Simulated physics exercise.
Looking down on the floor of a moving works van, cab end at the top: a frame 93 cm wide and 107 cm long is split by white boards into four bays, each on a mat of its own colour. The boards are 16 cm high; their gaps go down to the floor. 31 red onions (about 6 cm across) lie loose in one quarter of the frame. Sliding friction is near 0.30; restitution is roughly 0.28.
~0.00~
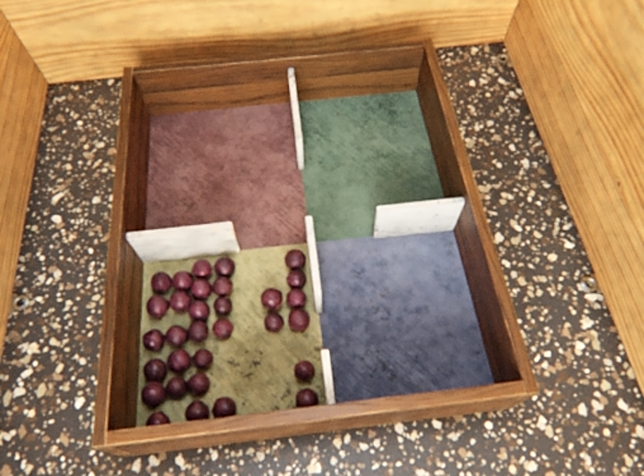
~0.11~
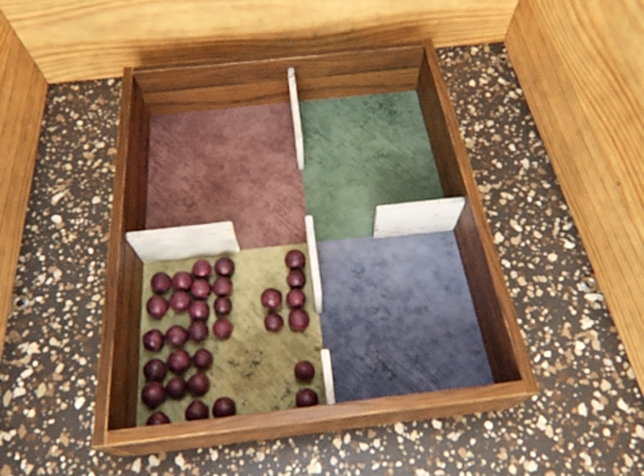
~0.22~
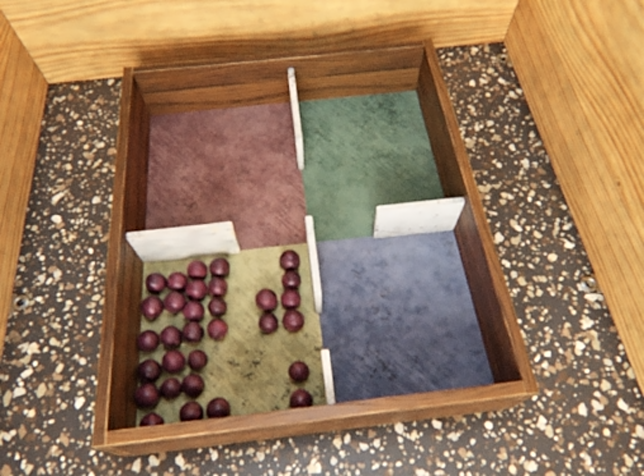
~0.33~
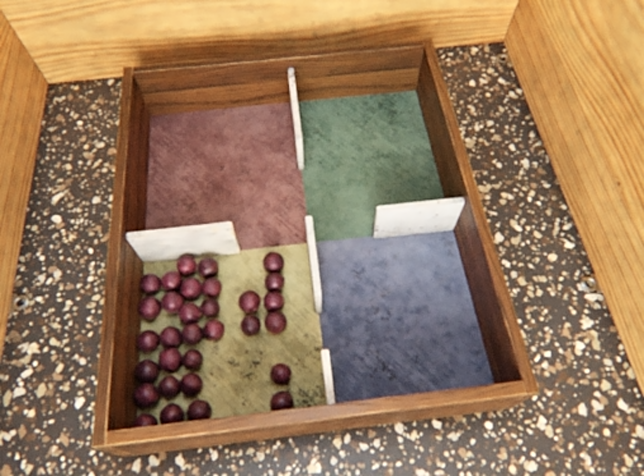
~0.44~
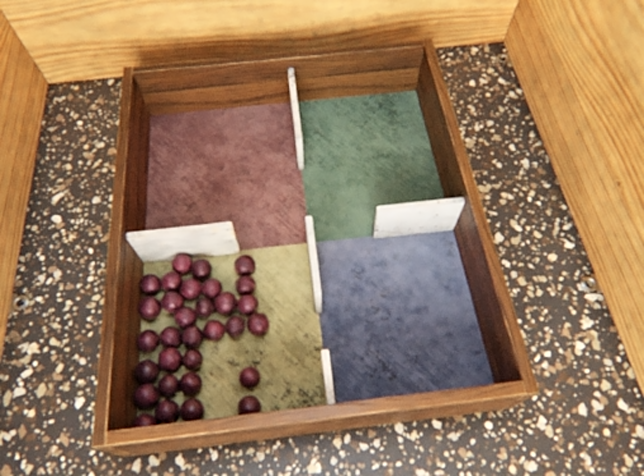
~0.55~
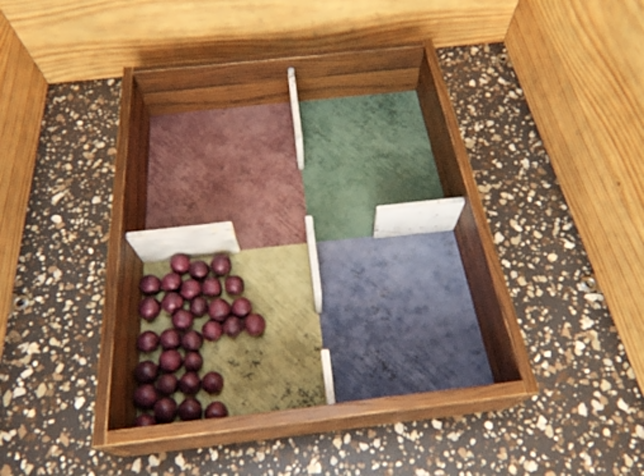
On a speckled floor, dark red onions lay loose in the yellow bay of a divided wooden frame; after sitting still, they shifted left, the right-hand ones sliding farthest and bunching against the others.
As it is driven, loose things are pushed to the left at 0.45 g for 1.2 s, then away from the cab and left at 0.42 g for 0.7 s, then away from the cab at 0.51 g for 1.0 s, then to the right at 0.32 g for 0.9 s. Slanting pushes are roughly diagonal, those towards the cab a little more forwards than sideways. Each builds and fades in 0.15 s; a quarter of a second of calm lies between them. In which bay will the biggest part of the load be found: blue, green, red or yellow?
The yellow bay ends with the most.
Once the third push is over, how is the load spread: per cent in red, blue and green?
By then: Red 0, blue 0, green 0 per cent.
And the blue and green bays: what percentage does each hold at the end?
Blue 40, green 0 per cent.
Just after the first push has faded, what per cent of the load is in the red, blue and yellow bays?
By then: Red 0, blue 0, yellow 100 per cent.
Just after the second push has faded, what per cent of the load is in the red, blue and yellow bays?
By then: Red 0, blue 0, yellow 100 per cent.
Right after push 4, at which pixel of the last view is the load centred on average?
Near (316, 348).
After push 1 (1.44 s), 31 in the yellow bay.
After push 2 (2.39 s), 31 in the yellow bay.
After push 3 (3.64 s), 31 in the yellow bay.
After push 4 (4.79 s), 1 in the red bay, 9 in the blue bay and 21 in the yellow bay.
Final count (at 5.76 s), 1 in the red bay, 11 in the blue bay and 19 in the yellow bay.
